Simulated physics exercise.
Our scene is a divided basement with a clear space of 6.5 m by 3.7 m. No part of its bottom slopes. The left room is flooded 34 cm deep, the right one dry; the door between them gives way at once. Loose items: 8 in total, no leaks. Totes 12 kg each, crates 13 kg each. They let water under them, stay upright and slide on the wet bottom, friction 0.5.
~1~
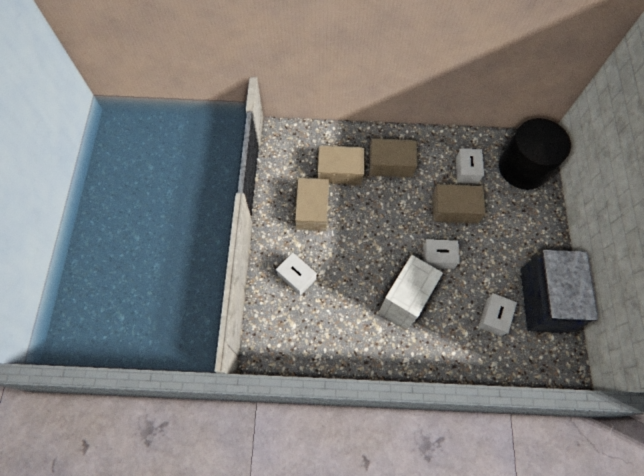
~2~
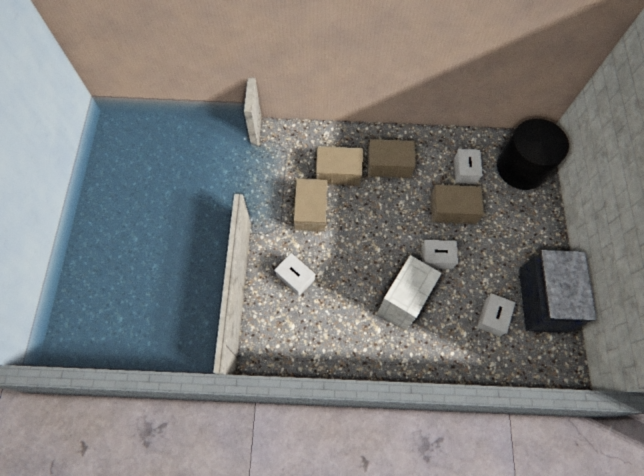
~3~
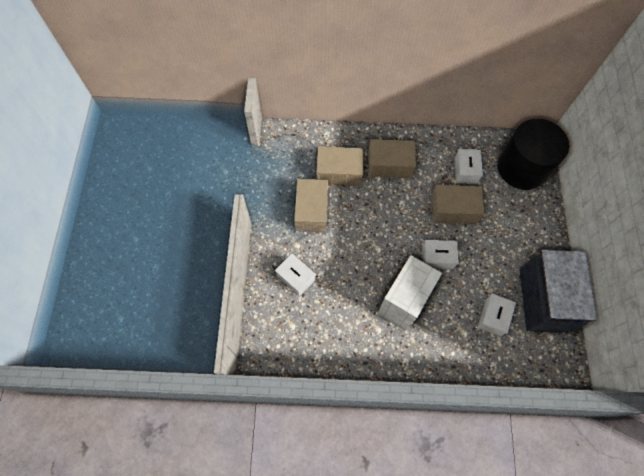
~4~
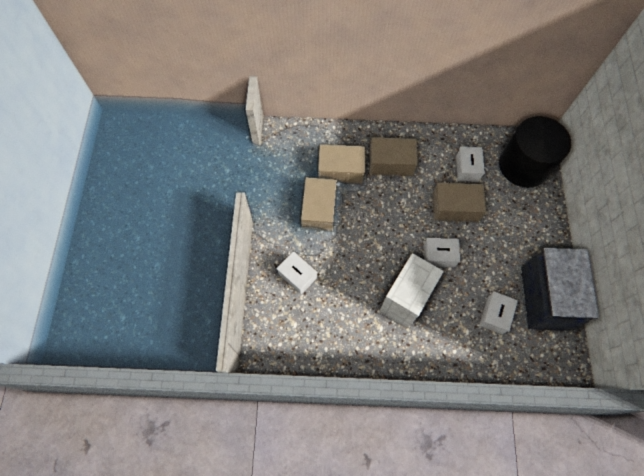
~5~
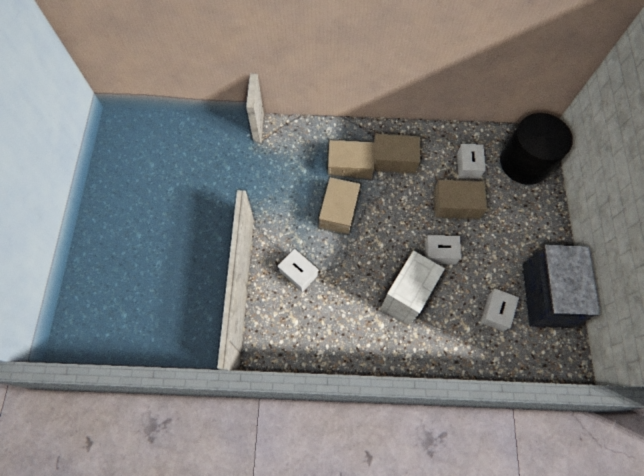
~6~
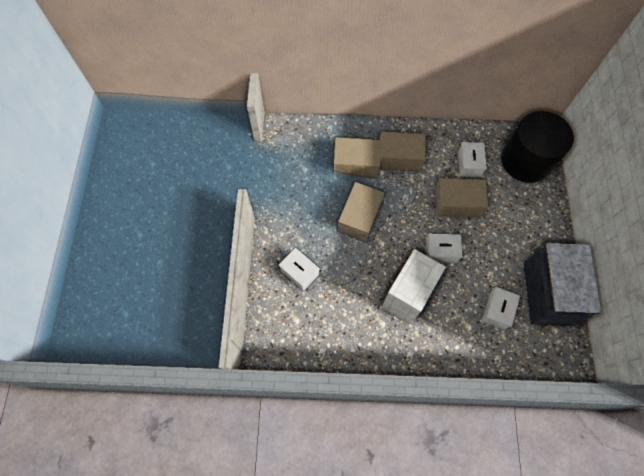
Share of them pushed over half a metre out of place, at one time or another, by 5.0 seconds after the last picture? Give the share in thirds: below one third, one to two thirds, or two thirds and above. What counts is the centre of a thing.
The share lands in the top band.
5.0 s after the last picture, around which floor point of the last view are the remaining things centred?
They average out to somewhere around (465, 285).
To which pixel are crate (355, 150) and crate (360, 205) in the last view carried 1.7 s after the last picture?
Approx. (417, 140); approx. (469, 243).
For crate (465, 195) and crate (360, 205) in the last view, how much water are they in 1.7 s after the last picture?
About 4 and 8 cm.
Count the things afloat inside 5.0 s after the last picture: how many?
Total: 7.
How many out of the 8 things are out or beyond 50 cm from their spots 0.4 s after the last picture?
That would be 1.
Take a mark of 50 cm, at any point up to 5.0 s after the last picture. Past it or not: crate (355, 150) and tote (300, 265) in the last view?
In turn: More, less.
Then, 0.4 s after the last picture 1 of 8 are over 50 cm from their spots; 0 afloat.
Then, 1.7 s after the last picture 5 of 8 are over 50 cm from their spots; 3 afloat.
Then, 3.2 s after the last picture 6 of 8 are over 50 cm from their spots; 5 afloat.
Then, 5.0 s after the last picture 6 of 8 are over 50 cm from their spots, and 6 have been at some point; 7 afloat.
